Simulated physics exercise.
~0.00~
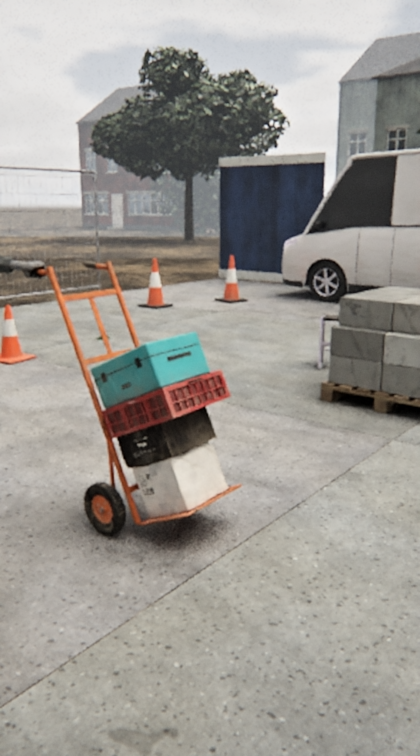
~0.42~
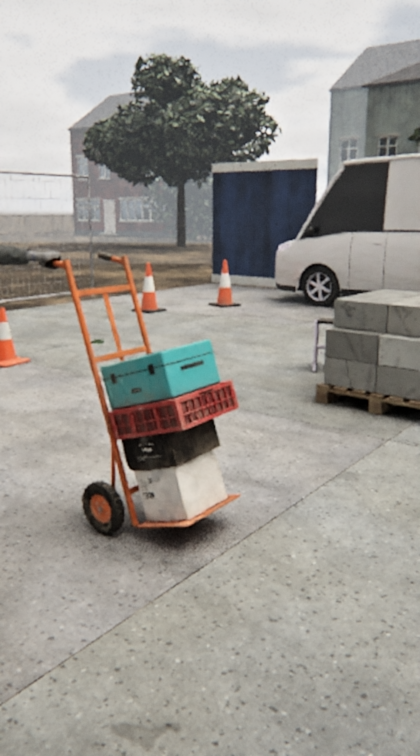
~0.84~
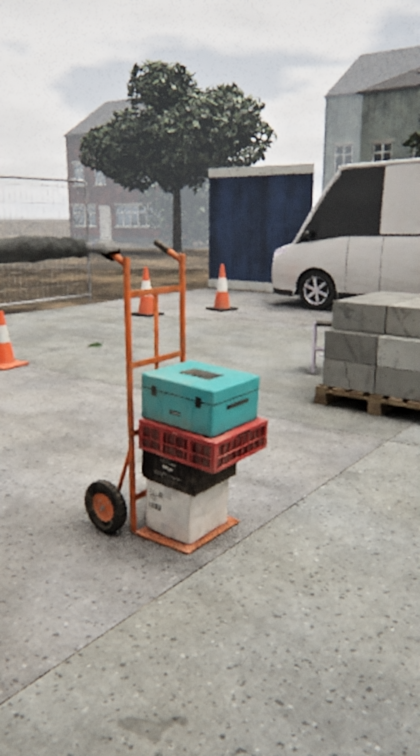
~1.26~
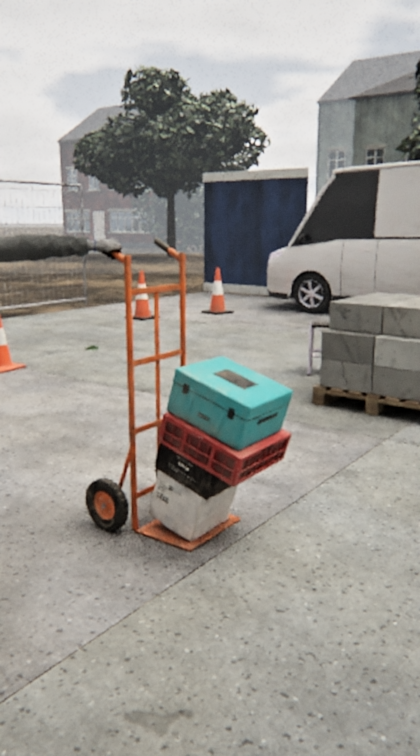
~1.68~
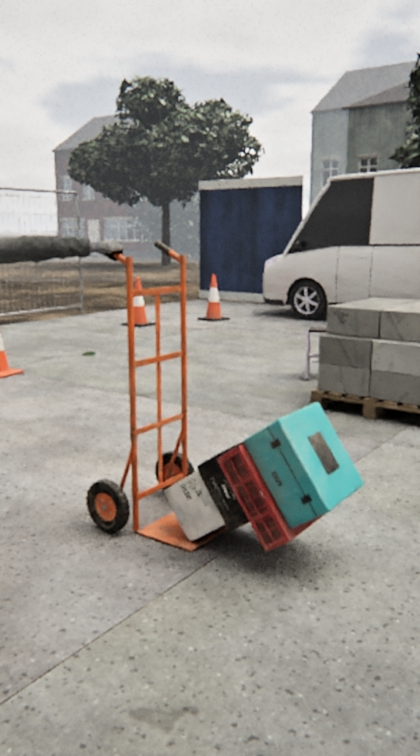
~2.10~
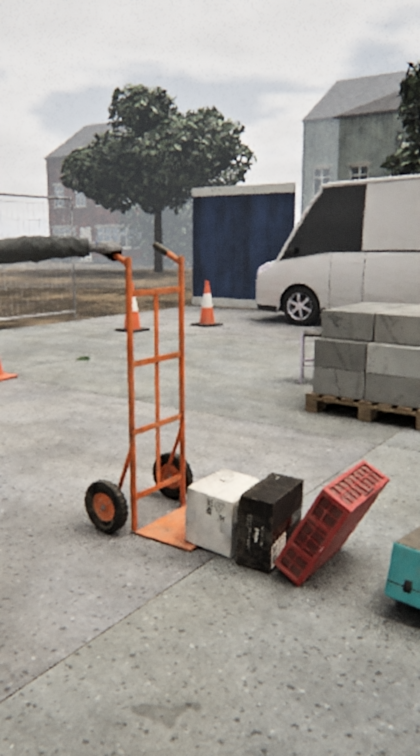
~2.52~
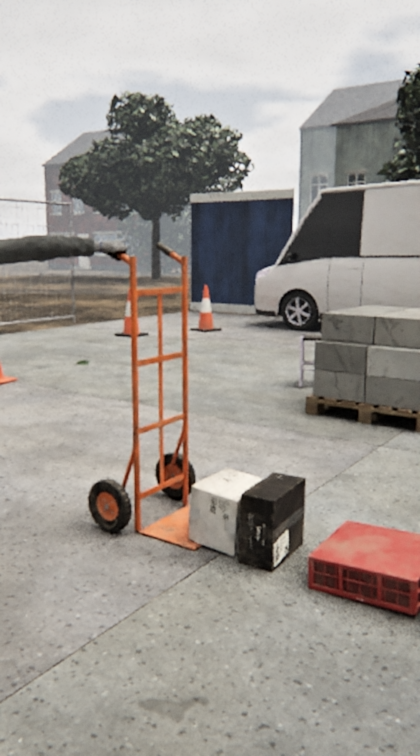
An orange hand truck is swung upright and its stacked boxes topple forward onto the concrete.
